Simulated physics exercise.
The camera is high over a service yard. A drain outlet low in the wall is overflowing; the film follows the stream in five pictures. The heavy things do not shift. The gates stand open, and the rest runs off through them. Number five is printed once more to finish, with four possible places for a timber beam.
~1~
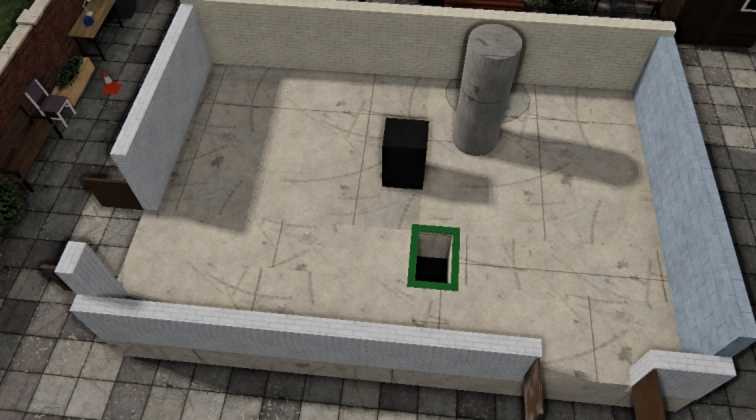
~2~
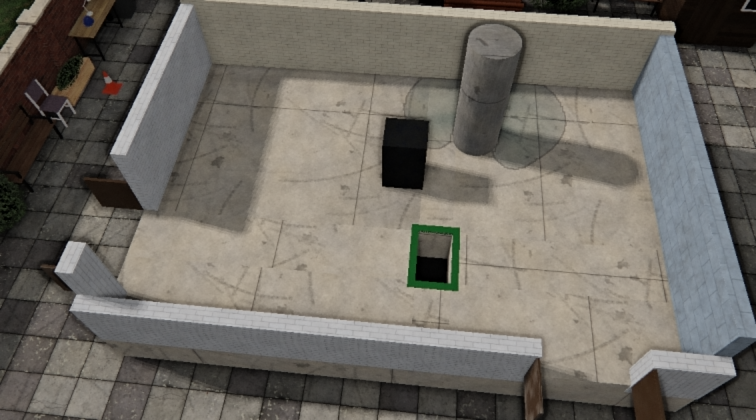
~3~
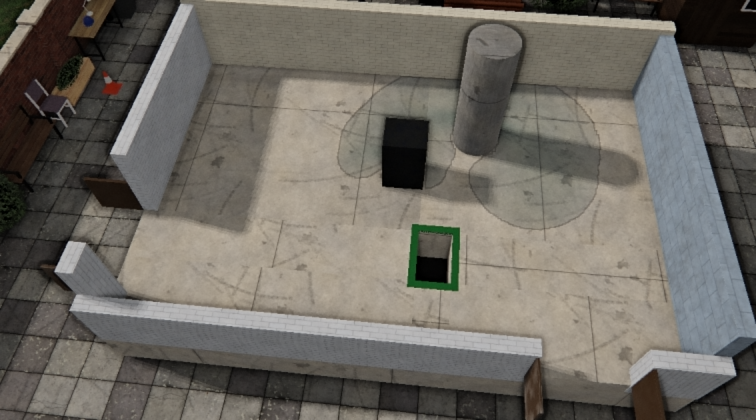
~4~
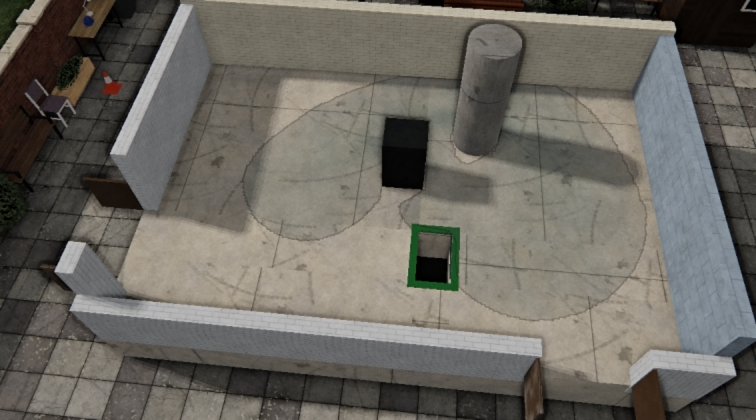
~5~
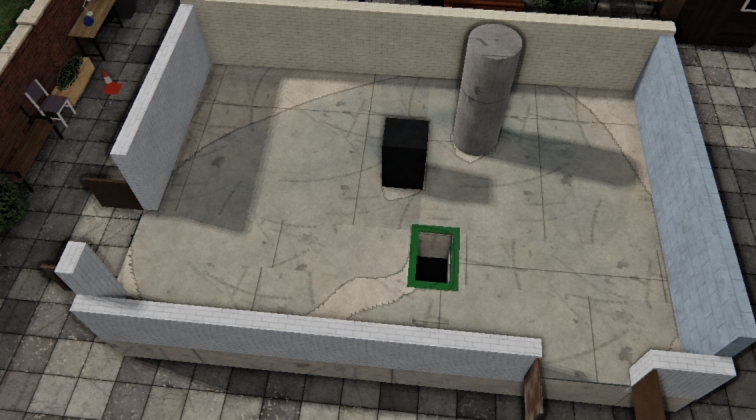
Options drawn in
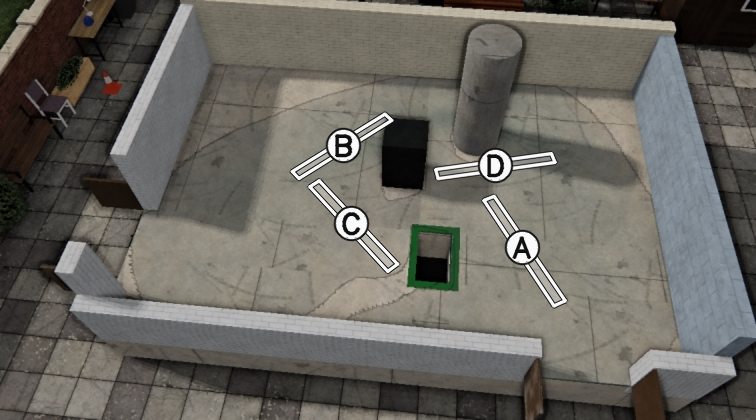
In a walled yard seen from high above, a thin sheet of water spreads from around a grey column at the back. It widens past a black block on both sides, leaving small dry patches, then covers most of the floor and reaches the green-rimmed square drain.
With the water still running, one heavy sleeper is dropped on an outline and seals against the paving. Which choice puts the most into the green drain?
Use position C.
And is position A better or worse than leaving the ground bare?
It is worse.
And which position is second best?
B.
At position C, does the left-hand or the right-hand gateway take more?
The left gate.
On the marked copy, A from (489, 198) to (559, 303); B from (295, 175) to (388, 117); C from (314, 183) to (392, 267); D from (436, 174) to (553, 158).
If A is chosen, about 8 % of the stream runs into the green drain, about 91 % out by the gates.
If B is chosen, about 15 % of the stream runs into the green drain, about 85 % out by the gates.
If C is chosen, about 22 % of the stream runs into the green drain, about 77 % out by the gates.
If D is chosen, about 8 % of the stream runs into the green drain, about 91 % out by the gates.
